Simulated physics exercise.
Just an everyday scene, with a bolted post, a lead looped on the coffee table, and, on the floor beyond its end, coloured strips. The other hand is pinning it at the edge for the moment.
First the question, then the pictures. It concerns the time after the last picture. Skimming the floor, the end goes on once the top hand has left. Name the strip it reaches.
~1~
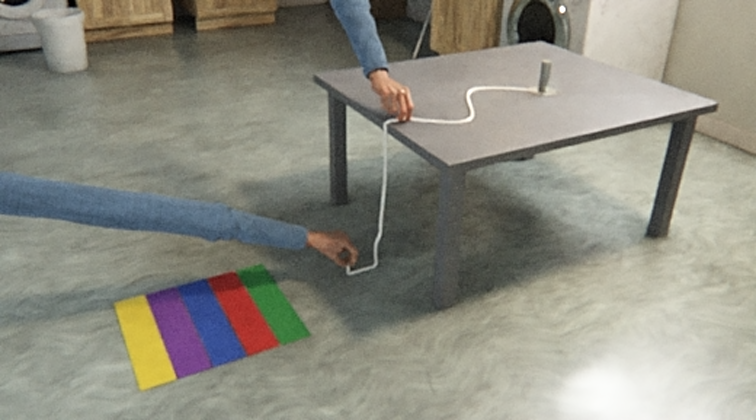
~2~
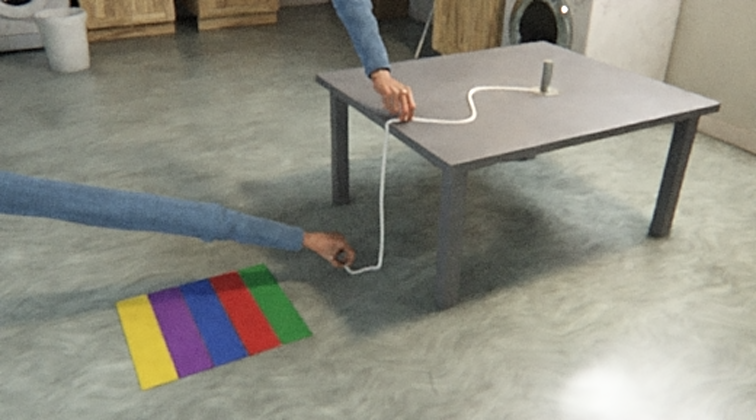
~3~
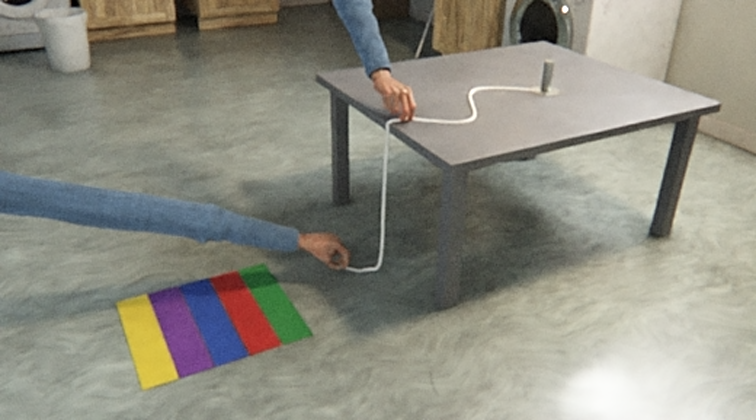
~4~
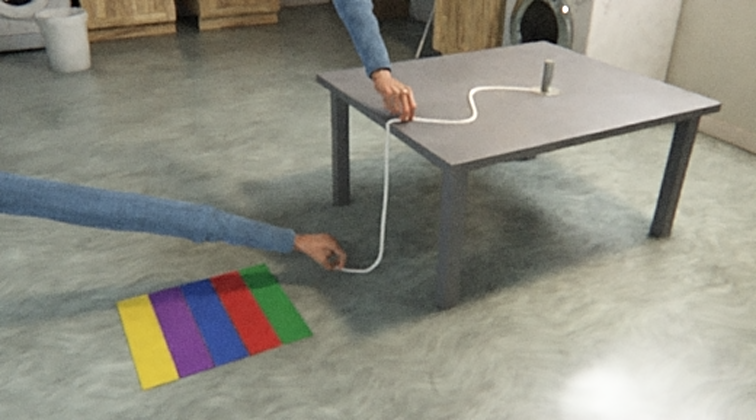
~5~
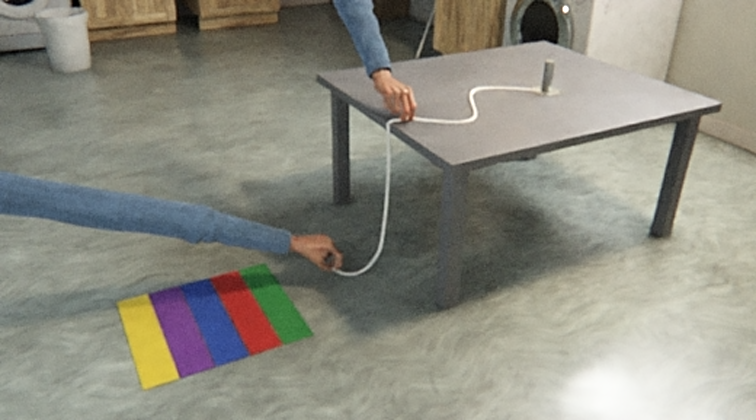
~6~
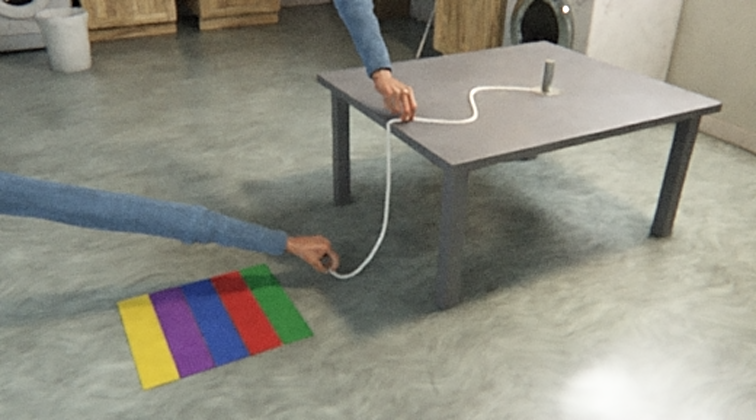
The purple strip.
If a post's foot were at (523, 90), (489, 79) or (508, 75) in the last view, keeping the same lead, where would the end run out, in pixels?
Estimated pixels per try: (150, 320); (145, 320); (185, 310).
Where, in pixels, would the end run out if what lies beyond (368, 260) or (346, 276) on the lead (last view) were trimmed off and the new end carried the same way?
You'd find it around (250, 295) the first time and around (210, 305) the second.
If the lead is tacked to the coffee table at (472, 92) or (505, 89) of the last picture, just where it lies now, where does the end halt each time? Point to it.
First try near (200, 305), second near (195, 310).
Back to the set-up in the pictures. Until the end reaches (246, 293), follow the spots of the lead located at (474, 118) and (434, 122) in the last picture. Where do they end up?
They end up close to (419, 117) and (386, 137).
A little later, end near (246, 293); over red.
Next, end near (205, 305); over blue.
When it is tight, end near (179, 312); over purple. The purple one.
